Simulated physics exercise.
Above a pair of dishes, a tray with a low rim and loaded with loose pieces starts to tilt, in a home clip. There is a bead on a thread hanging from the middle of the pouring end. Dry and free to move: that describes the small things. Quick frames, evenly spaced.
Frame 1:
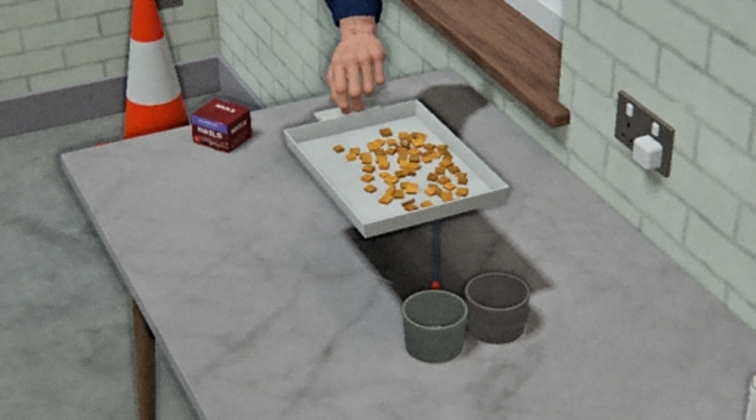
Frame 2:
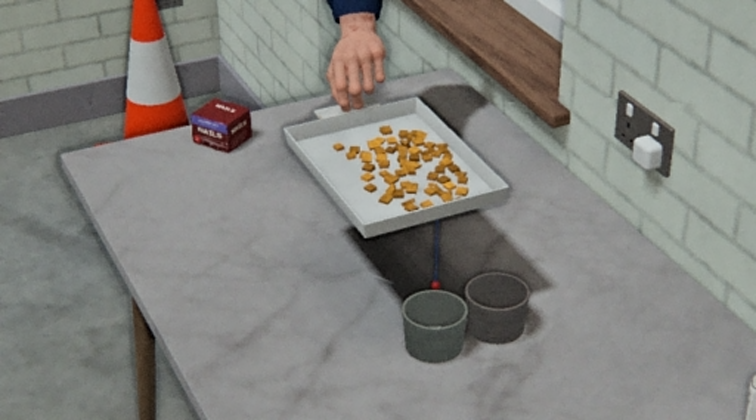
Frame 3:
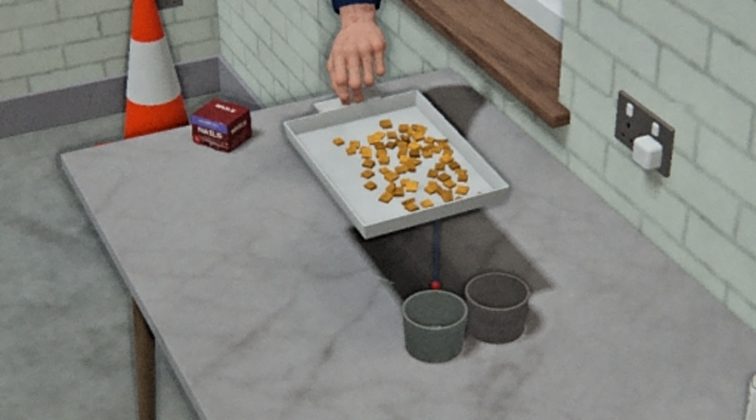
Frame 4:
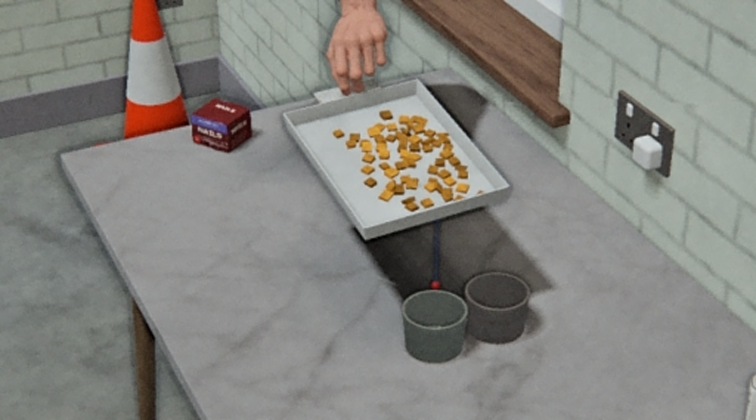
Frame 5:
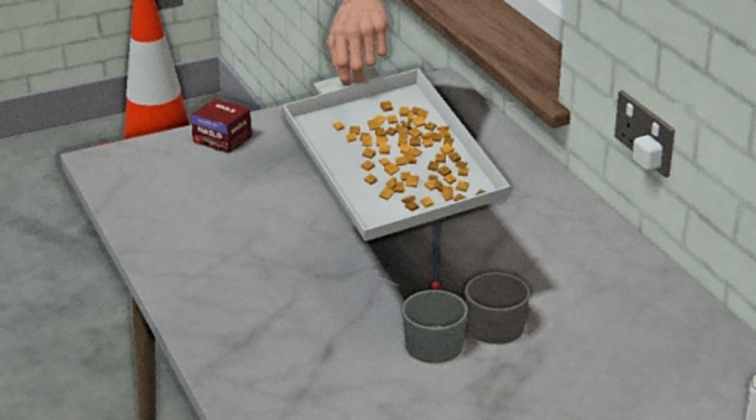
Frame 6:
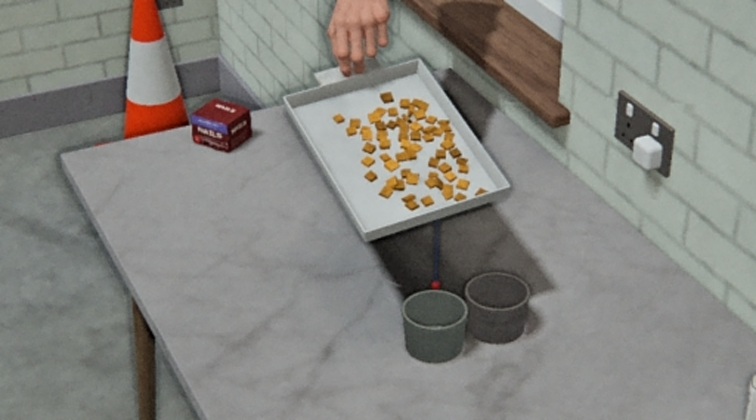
On a marble-topped table by a pale brick wall, a hand held a white tray of small crackers above two dishes and gradually raised its back end, tilting it toward the near left corner.
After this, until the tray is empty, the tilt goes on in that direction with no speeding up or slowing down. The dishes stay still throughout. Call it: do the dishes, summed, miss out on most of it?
Yes, most of it misses them.
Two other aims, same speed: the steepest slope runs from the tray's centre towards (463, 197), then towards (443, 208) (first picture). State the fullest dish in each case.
Okay, first try the right-side one, second try the right-side one.
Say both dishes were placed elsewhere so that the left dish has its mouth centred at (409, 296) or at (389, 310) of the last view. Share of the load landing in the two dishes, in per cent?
In the first position around 0 percent, in the second around 20 percent.
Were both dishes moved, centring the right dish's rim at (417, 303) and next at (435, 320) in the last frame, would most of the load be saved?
Short of half, then beyond half.
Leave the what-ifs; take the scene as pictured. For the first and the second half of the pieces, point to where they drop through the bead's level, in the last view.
First near (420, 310), later near (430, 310).
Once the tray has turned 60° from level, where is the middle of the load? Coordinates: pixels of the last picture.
In the last view, the load is centred close to (418, 195).
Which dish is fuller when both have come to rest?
The one to the left is fuller.
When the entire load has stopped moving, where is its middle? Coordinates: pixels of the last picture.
Close to (421, 362).
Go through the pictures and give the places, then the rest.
In the first frame, corners of the pouring end at (365, 222) and (504, 186), level; middle of the load at (414, 167), small crackers; left dish at (449, 341); right dish at (512, 322); bead on its thread at (436, 286).
In the second frame, corners of the pouring end at (366, 222) and (504, 186), level; middle of the load at (414, 166).
In the third frame, corners of the pouring end at (366, 223) and (504, 186), tipped barely, lowest at the left corner; middle of the load at (414, 162).
In the fourth frame, corners of the pouring end at (366, 225) and (505, 185), tipped a little, lowest at the left corner; middle of the load at (415, 157).
In the fifth frame, corners of the pouring end at (366, 227) and (505, 185), tipped a little, lowest at the left corner; middle of the load at (415, 152).
In the sixth frame, corners of the pouring end at (366, 229) and (506, 185), tipped clearly, lowest at the left corner; middle of the load at (415, 148); left dish at (449, 341); right dish at (512, 322).
Soon, tray tipped steeply; all on the tray.
A while on, tray tipped right over; nearly all on the tray; a stray few in the left dish; a small part outside both.
Towards the end, tray tipped past a quarter turn; about a quarter in the left dish; most outside both.
Finally, tray tipped past a quarter turn; about a quarter in the left dish; none in the right dish; most outside both.
